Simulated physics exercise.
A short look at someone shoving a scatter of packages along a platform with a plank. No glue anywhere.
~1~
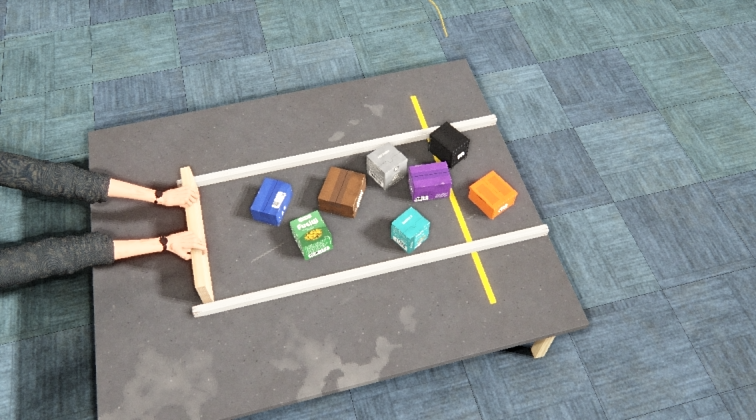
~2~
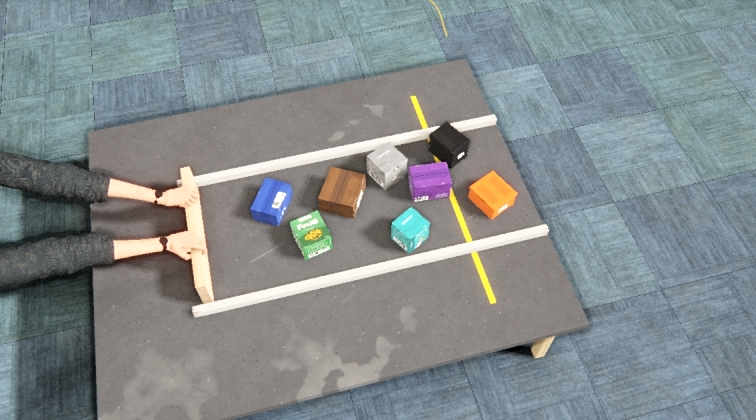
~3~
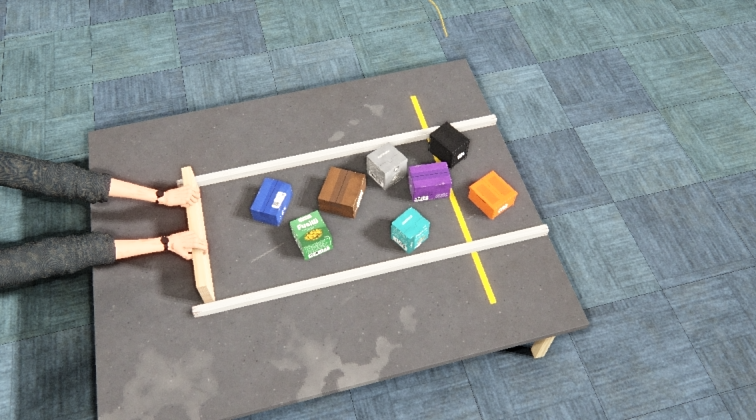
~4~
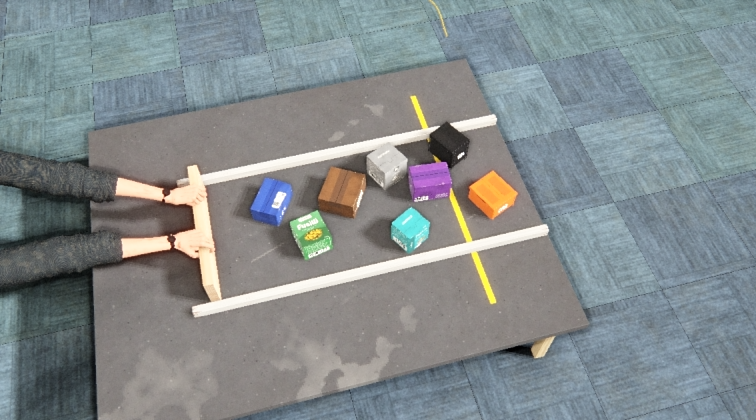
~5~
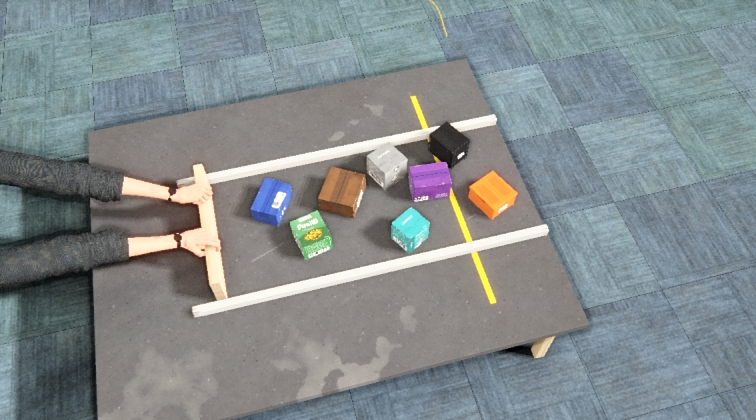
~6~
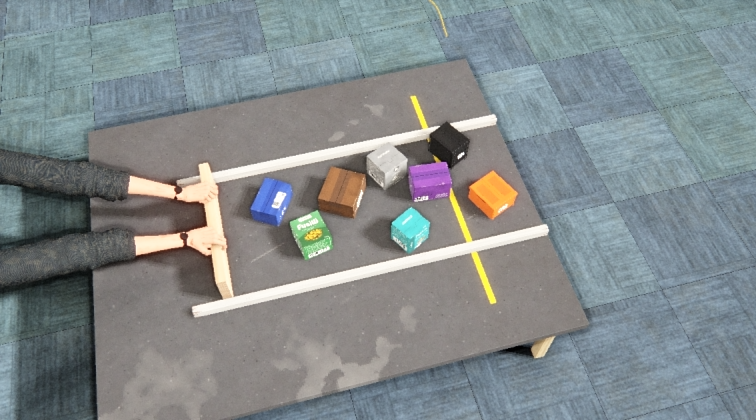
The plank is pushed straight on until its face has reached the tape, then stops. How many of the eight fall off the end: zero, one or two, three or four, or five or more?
Here the number that fall off is one or two.
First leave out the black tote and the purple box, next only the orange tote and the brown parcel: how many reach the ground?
It would be 0 and 0.
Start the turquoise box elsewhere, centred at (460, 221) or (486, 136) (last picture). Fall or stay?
In that order, it stays on; goes over.
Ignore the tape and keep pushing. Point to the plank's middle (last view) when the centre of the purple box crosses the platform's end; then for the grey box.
About (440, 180), and (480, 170) for the other.
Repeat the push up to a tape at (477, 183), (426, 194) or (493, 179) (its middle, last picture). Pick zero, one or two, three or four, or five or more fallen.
For each place: Either three or four; not one; at least five.
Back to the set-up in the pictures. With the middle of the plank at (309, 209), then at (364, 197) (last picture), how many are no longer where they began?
3 and 7.
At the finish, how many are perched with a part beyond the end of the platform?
It comes to 2.
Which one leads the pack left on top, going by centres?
It is the black tote.
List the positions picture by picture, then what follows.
The first frame shows orange tote (492, 195); black tote (448, 146); purple box (430, 182); plank (197, 234); tape (449, 189).
The second frame shows black tote (448, 146); blue parcel (272, 202).
The third frame shows purple box (430, 182); green box (312, 235).
The fourth frame shows orange tote (492, 196); plank (204, 232).
The fifth frame shows black tote (448, 146); grey box (387, 166).
The sixth frame shows orange tote (492, 196); black tote (448, 146); purple box (430, 182); plank (216, 230); tape (449, 189).
Soon after, none off yet; orange tote at rest near (492, 196); black tote at rest near (448, 146); purple box at rest near (430, 182).
At rest, the number that fall off is one or two; fallen, purple box.
